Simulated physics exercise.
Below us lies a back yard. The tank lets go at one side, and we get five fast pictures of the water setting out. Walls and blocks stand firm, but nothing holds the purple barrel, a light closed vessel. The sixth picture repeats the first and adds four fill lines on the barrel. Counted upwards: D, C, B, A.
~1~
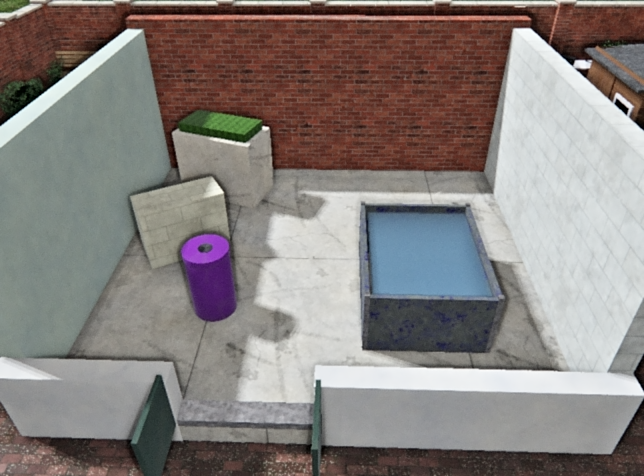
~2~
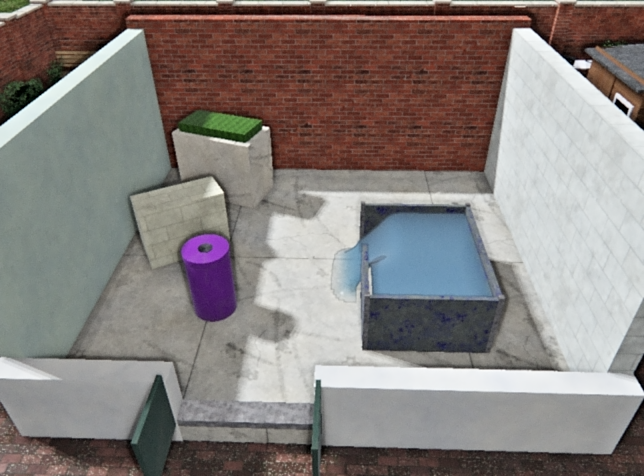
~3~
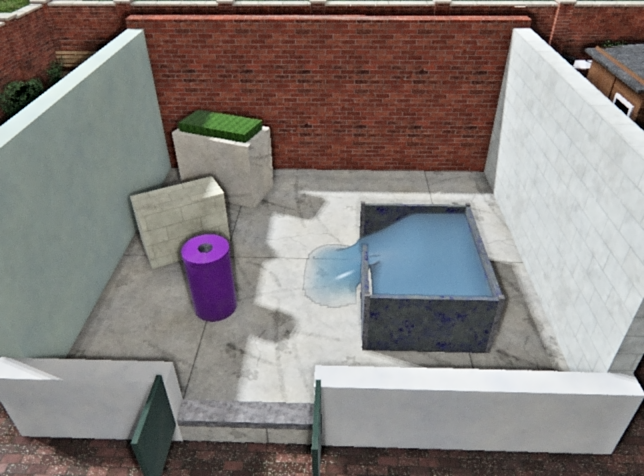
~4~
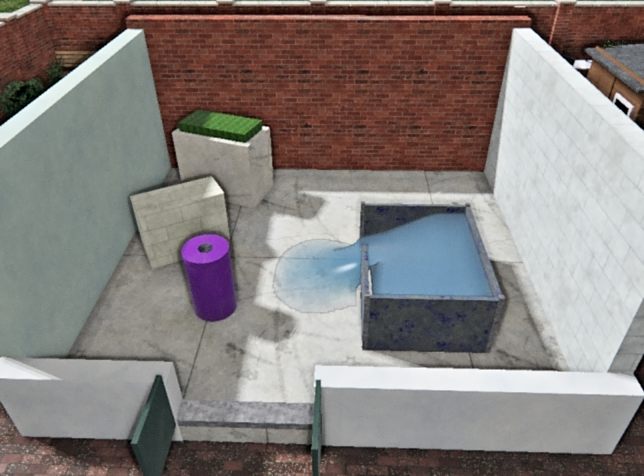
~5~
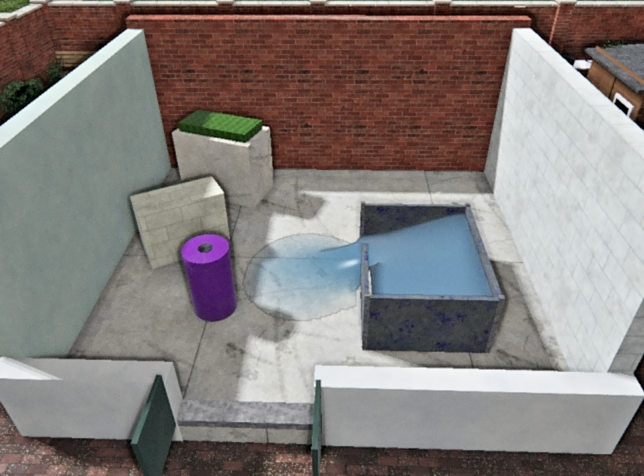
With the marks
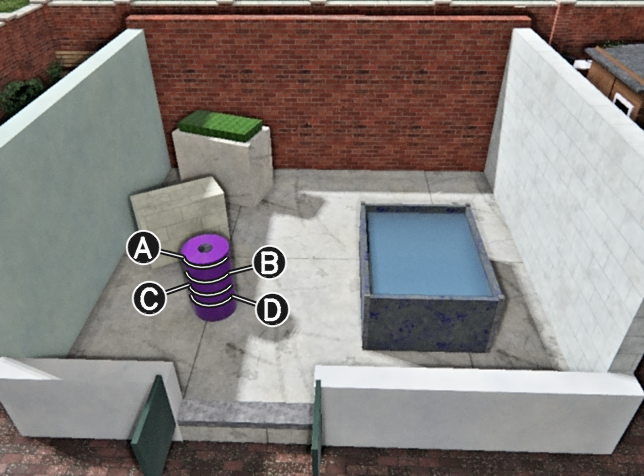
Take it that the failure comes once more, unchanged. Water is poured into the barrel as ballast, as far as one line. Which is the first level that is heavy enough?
D is the one.
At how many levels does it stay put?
All four.
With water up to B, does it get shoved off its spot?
No, that is safe.
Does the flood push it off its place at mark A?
No, not at all.
On the marked copy, A at (201, 267); B at (204, 282); C at (206, 295); D at (208, 305); from the bottom up D, C, B, A.
For mark A, it does not move.
For mark B, it does not move.
For mark C, it does not move.
For mark D, it shifts by a finger or two and stays.
